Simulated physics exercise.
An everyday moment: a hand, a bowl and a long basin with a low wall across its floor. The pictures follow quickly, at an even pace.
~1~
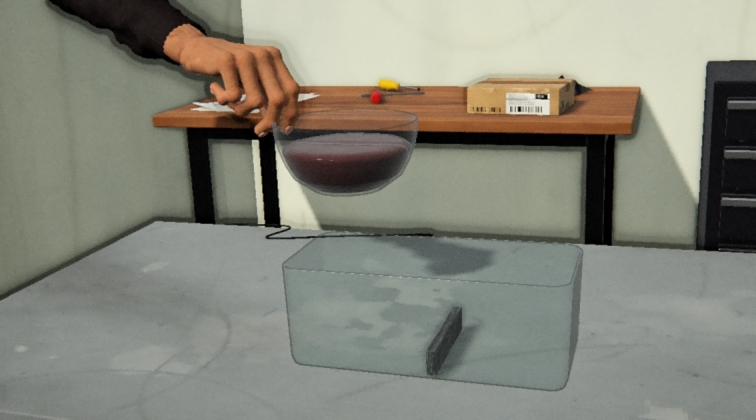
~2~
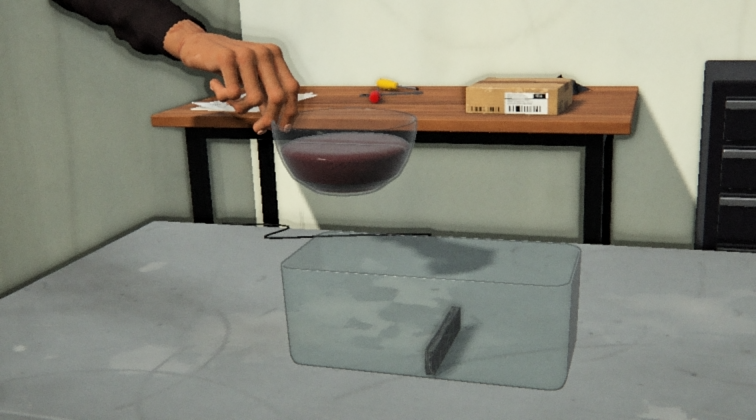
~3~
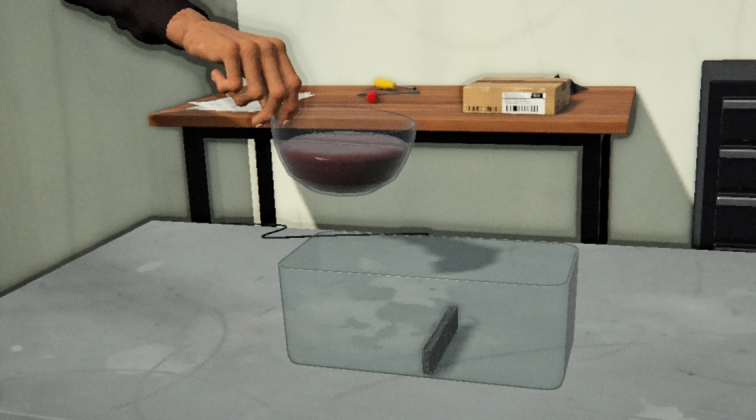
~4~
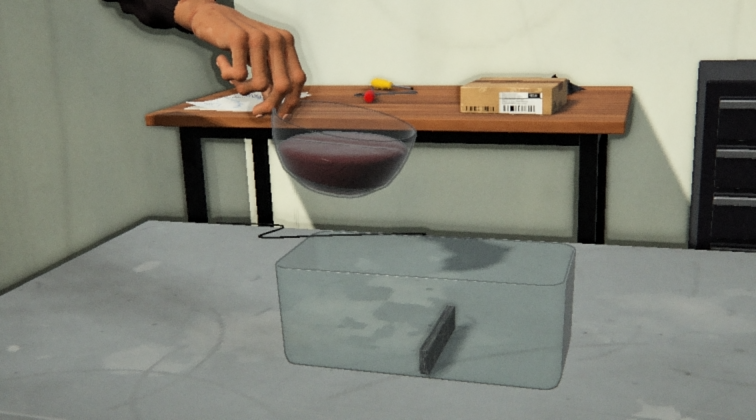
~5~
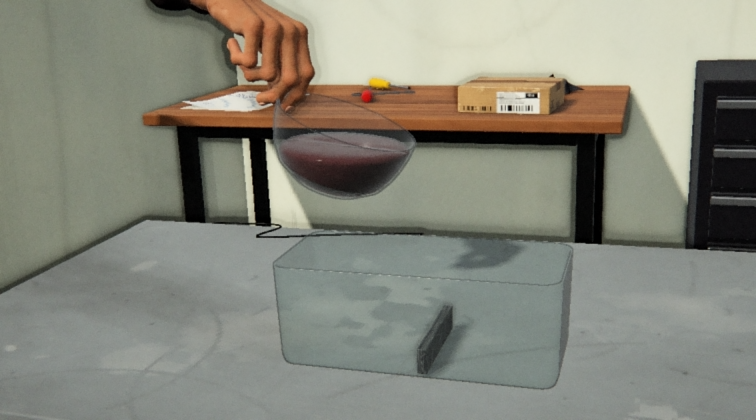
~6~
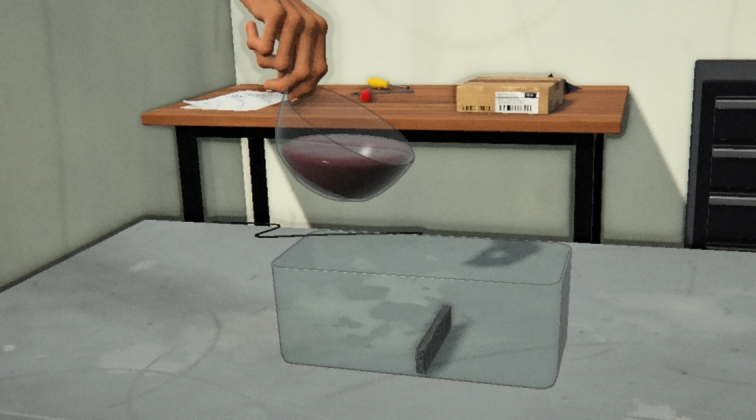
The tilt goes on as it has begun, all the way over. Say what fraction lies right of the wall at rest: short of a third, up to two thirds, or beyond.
In the end between a third and two thirds is right of the wall.
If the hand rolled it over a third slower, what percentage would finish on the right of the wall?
About 65 per cent.
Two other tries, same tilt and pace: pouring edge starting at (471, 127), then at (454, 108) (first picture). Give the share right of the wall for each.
First some 80, then 75 per cent.
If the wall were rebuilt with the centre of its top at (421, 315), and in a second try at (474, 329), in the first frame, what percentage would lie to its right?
First some 75, then 25 per cent.
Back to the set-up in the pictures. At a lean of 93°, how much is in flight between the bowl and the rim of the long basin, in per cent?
About 30 per cent.
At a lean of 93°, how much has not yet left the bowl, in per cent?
Near 20 %.
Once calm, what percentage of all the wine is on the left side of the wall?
Near 40 %.
A moment on, the bowl is tipped on its side and 20 per cent is still to pour, 8 is left of the wall and 43 right of it.
Next, the bowl is tipped right over and 0 per cent is still to pour, 39 is left of the wall and 59 right of it.
Then the bowl is tipped right over and 0 per cent is still to pour, 41 is left of the wall and 58 right of it.
Later the bowl is tipped right over and 0 per cent is still to pour, 41 is left of the wall and 57 right of it.
In the end 41 per cent lies left of the wall, 57 right of it and 2 outside.
